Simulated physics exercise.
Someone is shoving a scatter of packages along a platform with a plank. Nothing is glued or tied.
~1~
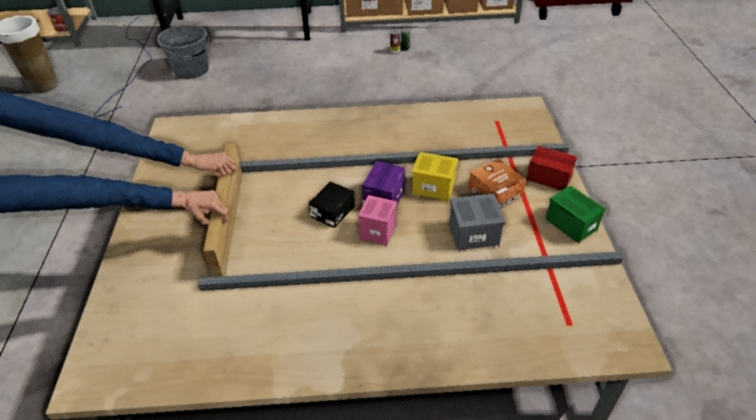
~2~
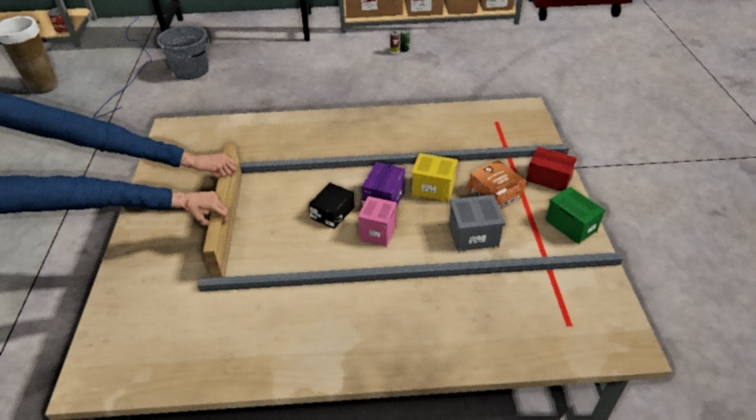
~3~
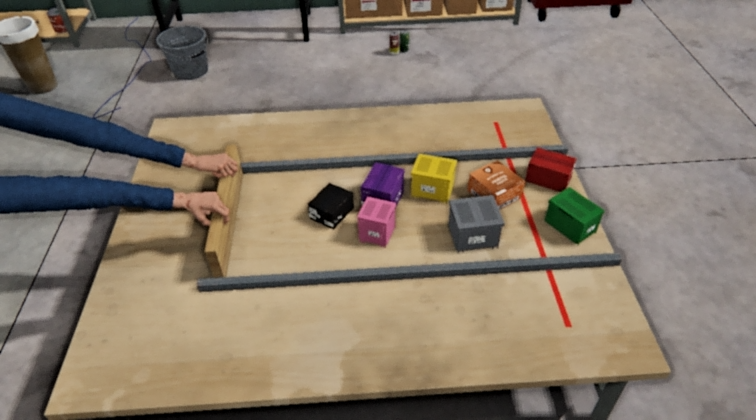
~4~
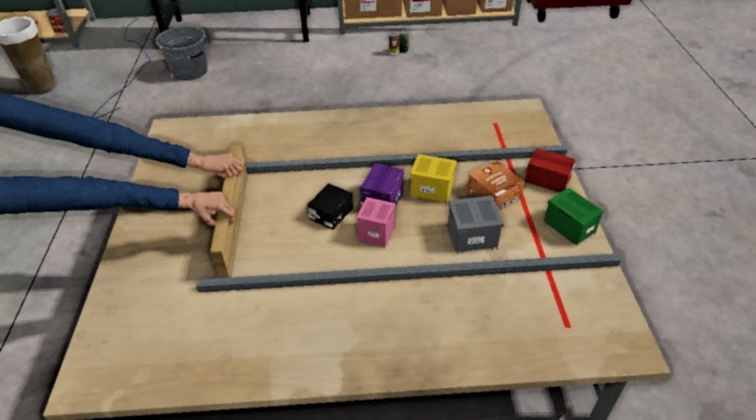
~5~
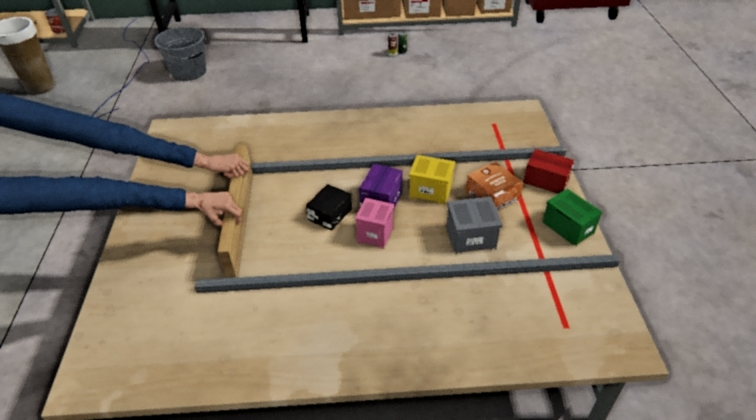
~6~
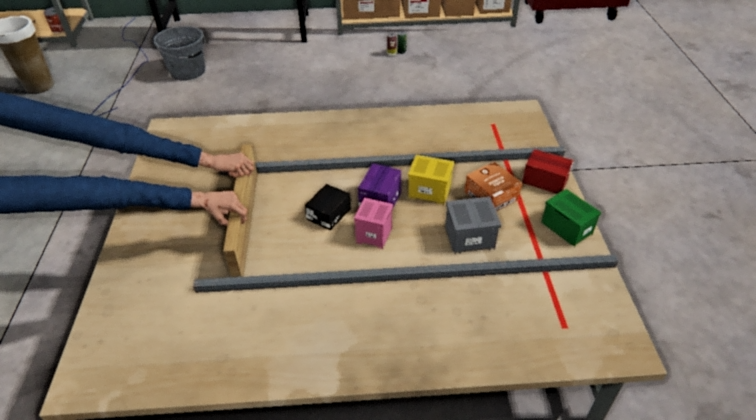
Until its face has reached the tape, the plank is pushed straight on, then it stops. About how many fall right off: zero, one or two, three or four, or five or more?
The drop count fails to reach five, yet passes two.
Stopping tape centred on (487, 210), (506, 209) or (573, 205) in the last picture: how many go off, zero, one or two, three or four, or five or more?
Going through the places as listed, I'd say one or two, then 3 or 4, then five or more.
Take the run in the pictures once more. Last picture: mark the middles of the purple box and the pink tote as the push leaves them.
The first near (563, 178), the second near (545, 211).
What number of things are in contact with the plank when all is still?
2 of them.
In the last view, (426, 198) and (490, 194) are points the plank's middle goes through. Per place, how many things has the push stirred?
Counts: 7 and 8.
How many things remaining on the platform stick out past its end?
It comes to 1.
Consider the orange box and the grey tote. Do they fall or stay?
Looking at each, the orange box drops away and the grey tote holds its spot.
Soon after, none off yet; green tote at rest near (570, 218); red box at rest near (547, 172); orange box at rest near (493, 188).
Then, none off yet; green tote at rest near (571, 219); red box moved about its own width near (580, 170); orange box moved about its own width near (544, 187).
At rest, the number that fall off is three or four; fallen, yellow tote, orange box, red box and green tote.
